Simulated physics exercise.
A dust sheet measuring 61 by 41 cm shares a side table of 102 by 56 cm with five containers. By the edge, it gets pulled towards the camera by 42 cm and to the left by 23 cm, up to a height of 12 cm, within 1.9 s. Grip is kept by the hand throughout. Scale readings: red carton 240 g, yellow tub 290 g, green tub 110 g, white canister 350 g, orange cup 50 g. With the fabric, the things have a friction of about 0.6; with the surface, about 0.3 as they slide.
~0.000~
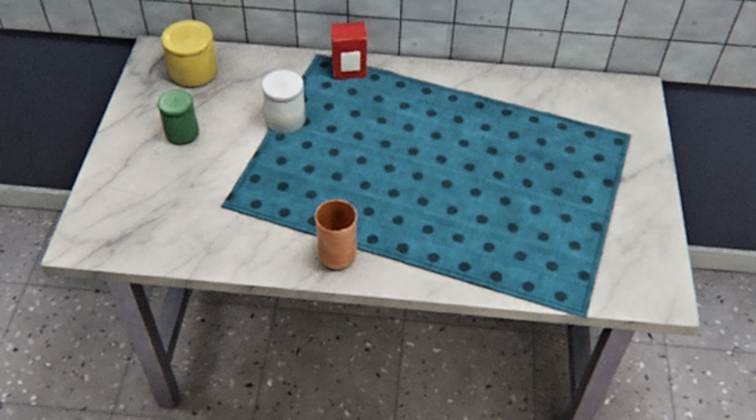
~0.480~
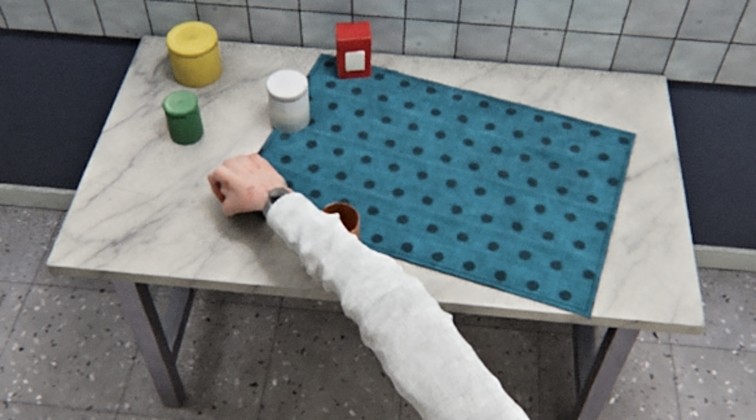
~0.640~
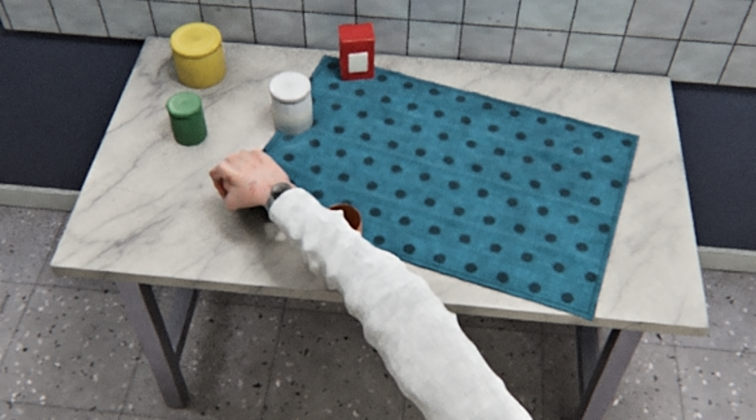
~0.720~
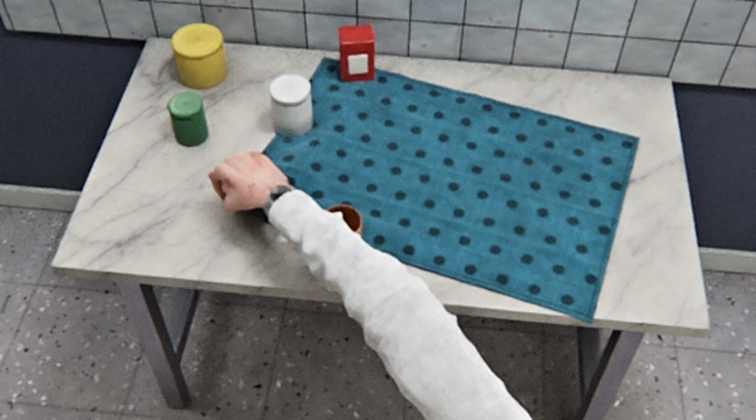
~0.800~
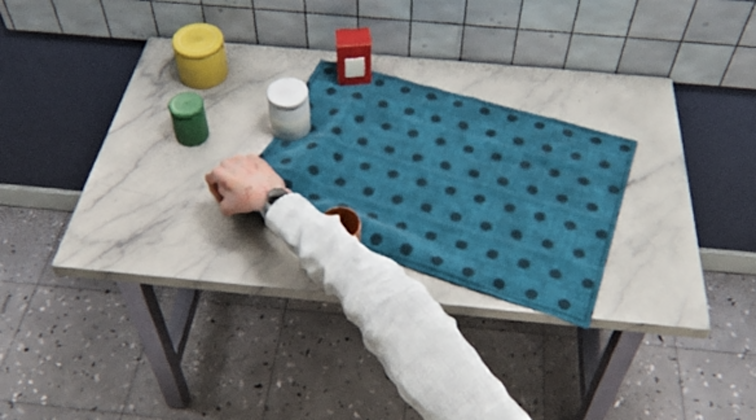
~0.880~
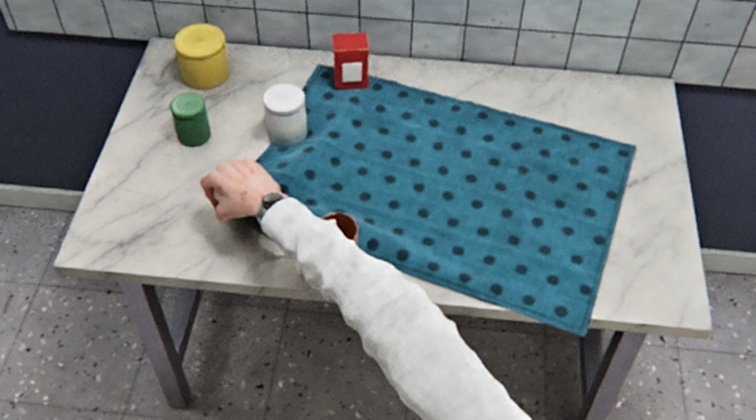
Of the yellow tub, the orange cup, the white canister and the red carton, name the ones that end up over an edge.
Named: Yellow tub not over, orange cup over an edge, white canister over an edge, red carton over an edge.
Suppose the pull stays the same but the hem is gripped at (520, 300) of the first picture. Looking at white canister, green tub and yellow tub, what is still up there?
White canister is left on top, green tub is left on top, yellow tub is left on top.
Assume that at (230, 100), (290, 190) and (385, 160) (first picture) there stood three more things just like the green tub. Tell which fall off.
Taking them one by one: Is left on top, then is lost, then is lost.
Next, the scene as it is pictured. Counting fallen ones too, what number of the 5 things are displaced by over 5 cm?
Tally: 3.
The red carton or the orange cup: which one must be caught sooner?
The orange one.
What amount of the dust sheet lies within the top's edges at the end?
Some 0 in a hundred.
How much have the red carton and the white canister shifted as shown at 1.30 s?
The red carton is about 15 cm off and the white canister about 15 cm.
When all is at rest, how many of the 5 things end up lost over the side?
All told, 3.
By 1.3 s, 80 % of the dust sheet is still over the top; orange cup over the edge, white canister 16 cm off its start, red carton 16 cm off its start.
By 1.7 s, 45 % of the dust sheet is still over the top; white canister 33 cm off its start, red carton 32 cm off its start, orange cup over the edge.
By 2.1 s, 10 % of the dust sheet is still over the top; red carton 50 cm off its start at (167, 210), white canister 48 cm off its start at (93, 287), orange cup over the edge.
By 2.5 s, 0 % of the dust sheet is still over the top; red carton over the edge, white canister over the edge, orange cup over the edge.
By 4.1 s, 0 % of the dust sheet is still over the top; red carton over the edge, white canister over the edge, orange cup over the edge, yellow tub 0 cm off its start at (199, 39).
